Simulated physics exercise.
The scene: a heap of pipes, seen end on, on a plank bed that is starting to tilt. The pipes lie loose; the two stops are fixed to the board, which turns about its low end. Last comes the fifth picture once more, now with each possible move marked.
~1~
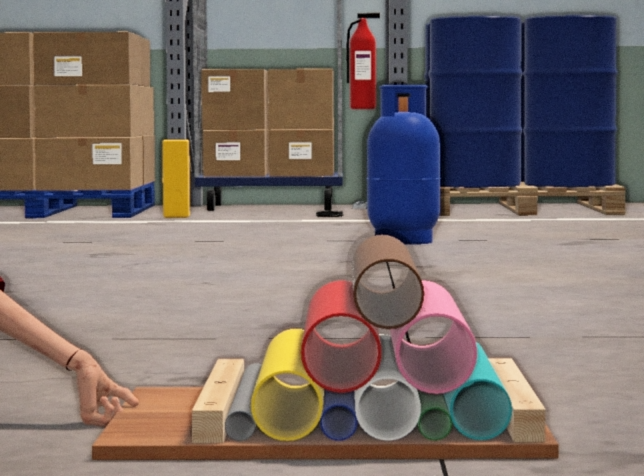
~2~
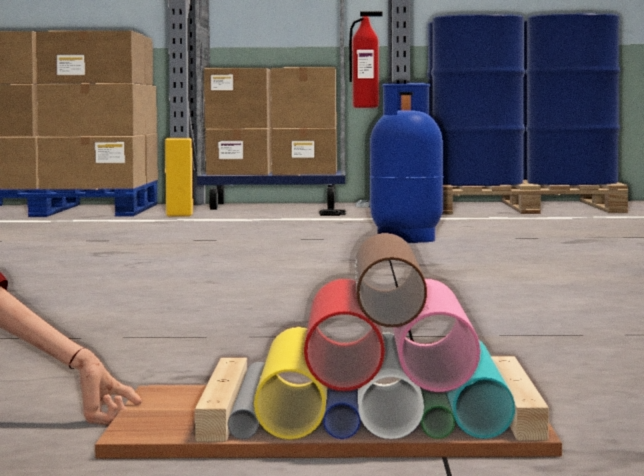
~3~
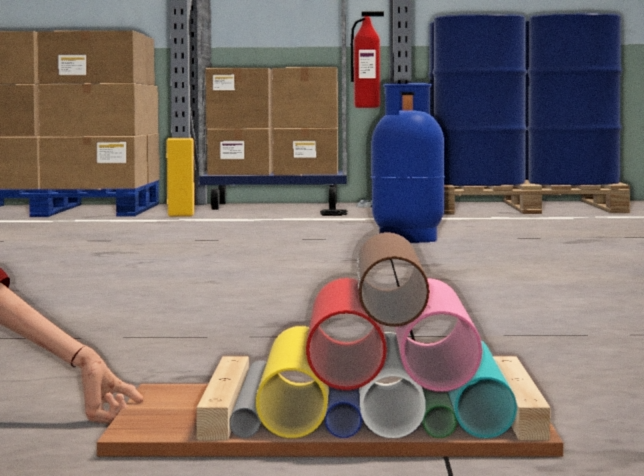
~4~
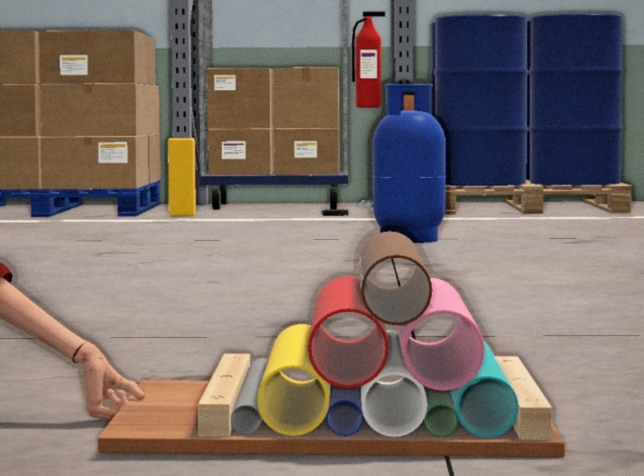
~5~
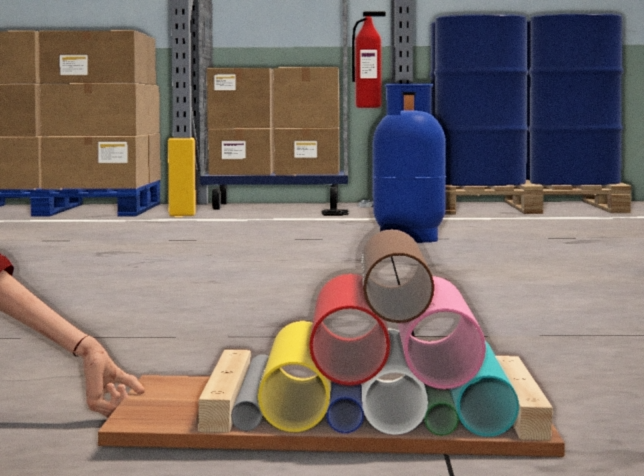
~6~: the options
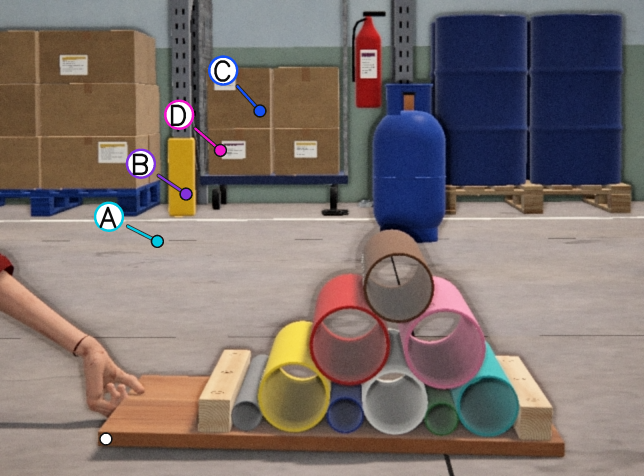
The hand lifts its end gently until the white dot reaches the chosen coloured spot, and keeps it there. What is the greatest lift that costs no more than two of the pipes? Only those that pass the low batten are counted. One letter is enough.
Raise it to B.
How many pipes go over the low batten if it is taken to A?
The count is none.
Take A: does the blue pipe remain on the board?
Yes, with A.
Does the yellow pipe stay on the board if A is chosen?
Yes.
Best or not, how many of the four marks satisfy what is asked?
The number is two.
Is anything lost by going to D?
Yes, at D.
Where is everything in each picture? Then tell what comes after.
The first frame shows green pipe (435, 423); turquoise pipe (481, 409); red pipe (342, 353).
The second frame shows red pipe (344, 351); pink pipe (440, 351).
The third frame shows board (331, 402); grey pipe (245, 423); blue pipe (343, 420).
The fourth frame shows board (333, 400); grey pipe (246, 420); yellow pipe (293, 400).
The fifth frame shows board (333, 397); grey pipe (246, 416); yellow pipe (294, 396).
On the marked copy, A at (158, 242); B at (186, 194); C at (260, 111); D at (221, 150); the white dot at (106, 439).
Following B. Soon after the start, board at 19°.
Later, board at 34°.
In the end, board at 34°, none over the low batten.
As for the rest, A none over the low batten; C three over the low batten (red, pink, brown); D three over the low batten (red, pink, brown).
